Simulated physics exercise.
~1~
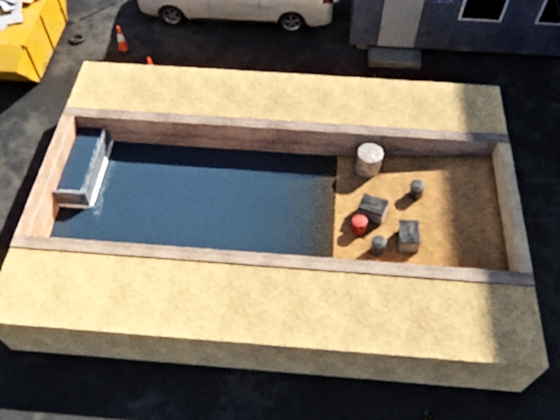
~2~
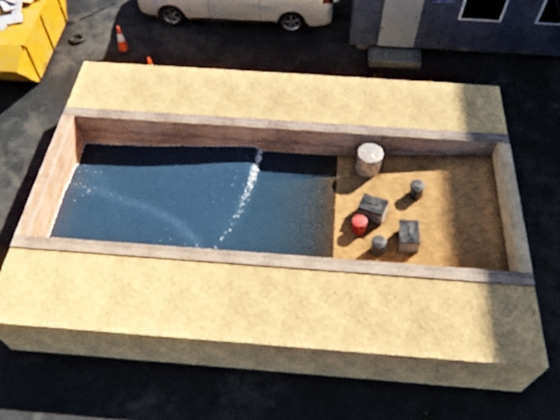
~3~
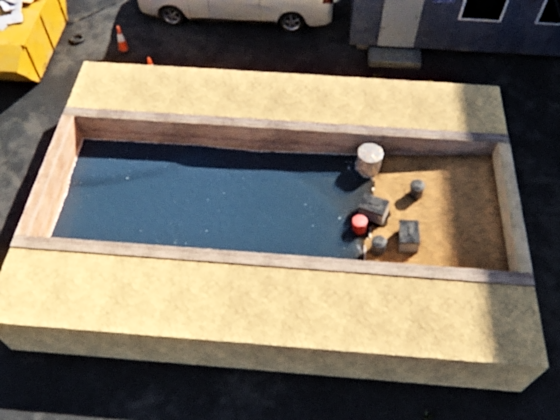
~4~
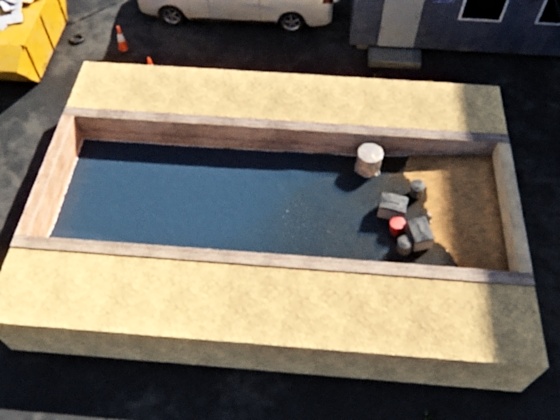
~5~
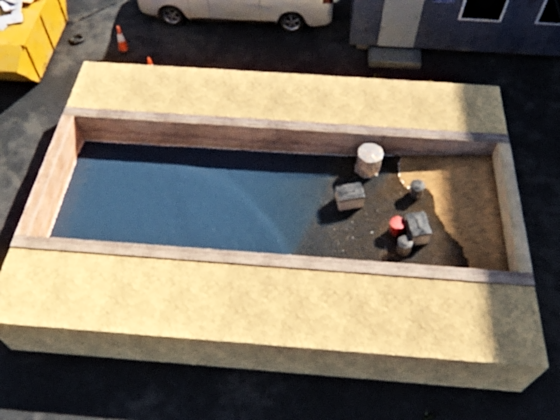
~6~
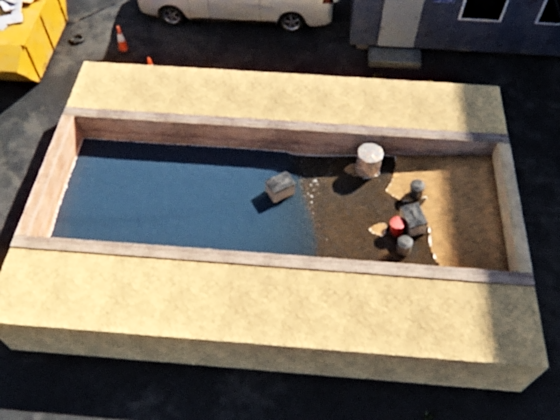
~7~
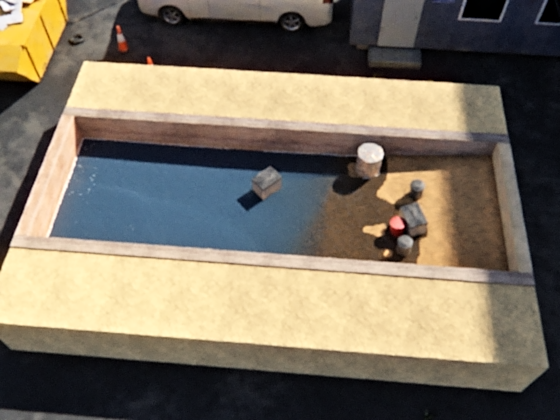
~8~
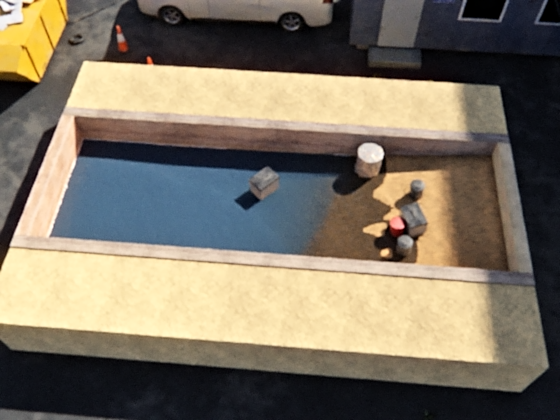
On a small walled beach, water surges up the sand, shifts objects, and leaves one chest afloat.
